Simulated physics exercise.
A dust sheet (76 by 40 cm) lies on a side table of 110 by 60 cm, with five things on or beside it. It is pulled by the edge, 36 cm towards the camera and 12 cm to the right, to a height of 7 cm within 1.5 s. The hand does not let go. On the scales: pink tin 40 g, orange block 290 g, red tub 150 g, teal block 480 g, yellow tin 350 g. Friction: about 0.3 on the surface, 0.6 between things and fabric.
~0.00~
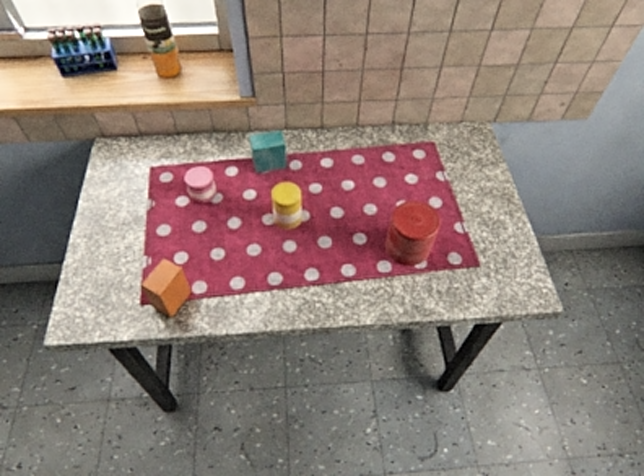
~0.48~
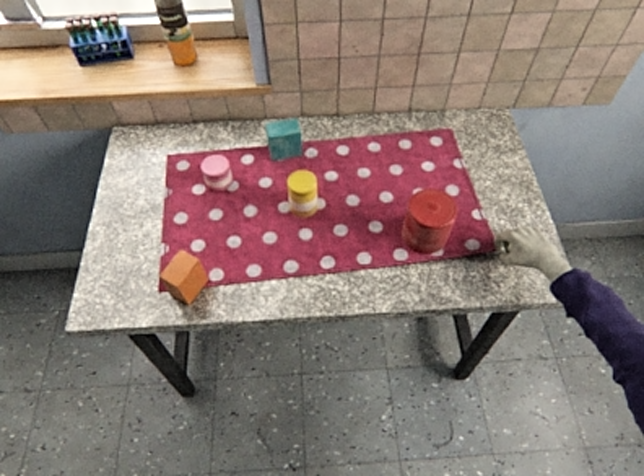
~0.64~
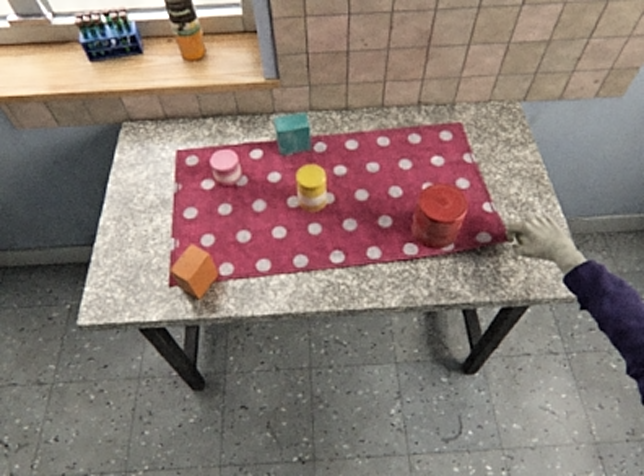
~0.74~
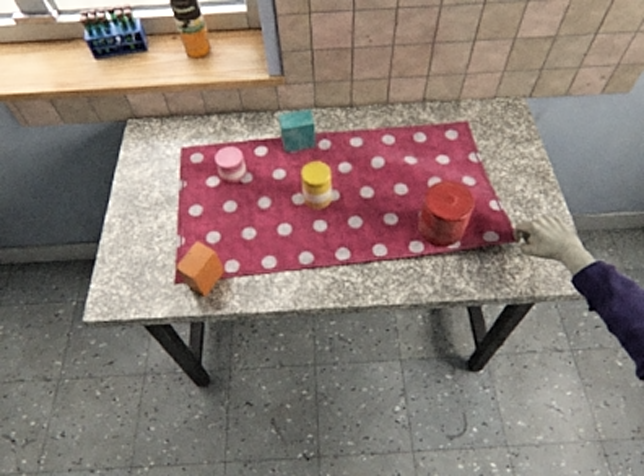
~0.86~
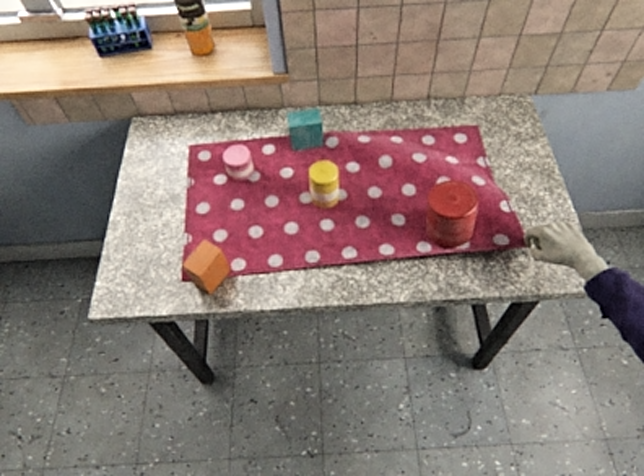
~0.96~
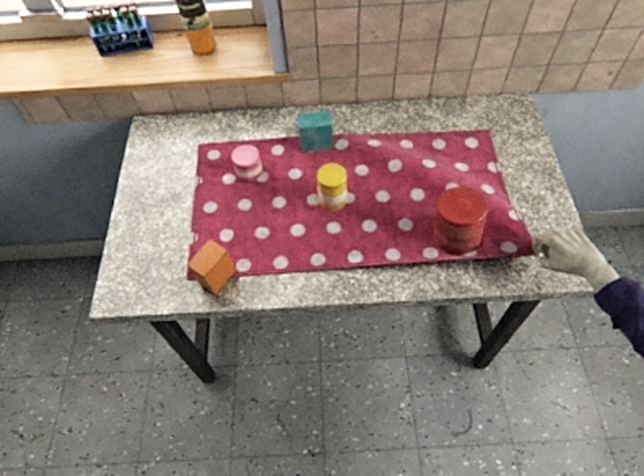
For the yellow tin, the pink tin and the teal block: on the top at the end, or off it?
The yellow tin keeps to the top, the pink tin remains up there, the teal block stays on.
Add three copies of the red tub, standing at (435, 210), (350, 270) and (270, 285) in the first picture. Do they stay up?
In turn: Goes over, falls off, falls off.
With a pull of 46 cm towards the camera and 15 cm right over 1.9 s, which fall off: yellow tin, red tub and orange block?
Then: Yellow tin goes over, red tub falls off, orange block goes over.
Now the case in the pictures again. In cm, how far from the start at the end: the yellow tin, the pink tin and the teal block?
Yellow tin 35 cm, pink tin 35 cm, teal block 40 cm.
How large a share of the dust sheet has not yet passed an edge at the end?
Some 55 per cent of it.
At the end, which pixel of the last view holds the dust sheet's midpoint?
Near (464, 278).
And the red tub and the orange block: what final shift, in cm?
About: Red tub over the edge, orange block off the top.
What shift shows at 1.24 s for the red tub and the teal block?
About: Red tub 10 cm, teal block 10 cm.
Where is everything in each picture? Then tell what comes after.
Yellow tin (286, 193); pink tin (199, 176); teal block (267, 140); dust sheet corners (150, 167) (434, 142) (480, 266), in the first frame.
Orange block (179, 266); dust sheet corners (167, 155) (451, 128); grip (499, 250), in the second frame.
Dust sheet corners (176, 150) (461, 123); grip (512, 242), in the third frame.
Dust sheet corners (181, 148) (467, 122); grip (519, 242), in the fourth frame.
Yellow tin (324, 171); red tub (456, 199); teal block (304, 118); dust sheet corners (189, 146) (478, 125); grip (530, 247), in the fifth frame.
Yellow tin (332, 174); pink tin (245, 155); teal block (315, 119); dust sheet corners (199, 144) (489, 130); grip (538, 254), in the sixth frame.
At 1.2 s, 100 % of the dust sheet is still over the top; teal block 12 cm off its start, yellow tin 10 cm off its start, pink tin 10 cm off its start.
At 1.5 s, 85 % of the dust sheet is still over the top; teal block 24 cm off its start, yellow tin 20 cm off its start, pink tin 20 cm off its start.
At 1.8 s, 65 % of the dust sheet is still over the top; teal block 34 cm off its start at (424, 172), yellow tin 29 cm off its start at (425, 240), pink tin 28 cm off its start at (341, 191).
At 2.1 s, 55 % of the dust sheet is still over the top; teal block 38 cm off its start, yellow tin 34 cm off its start, pink tin 33 cm off its start.
At 3.7 s, 55 % of the dust sheet is still over the top; teal block 39 cm off its start at (441, 187), yellow tin 35 cm off its start at (454, 258), pink tin 34 cm off its start at (358, 213), orange block over the edge.
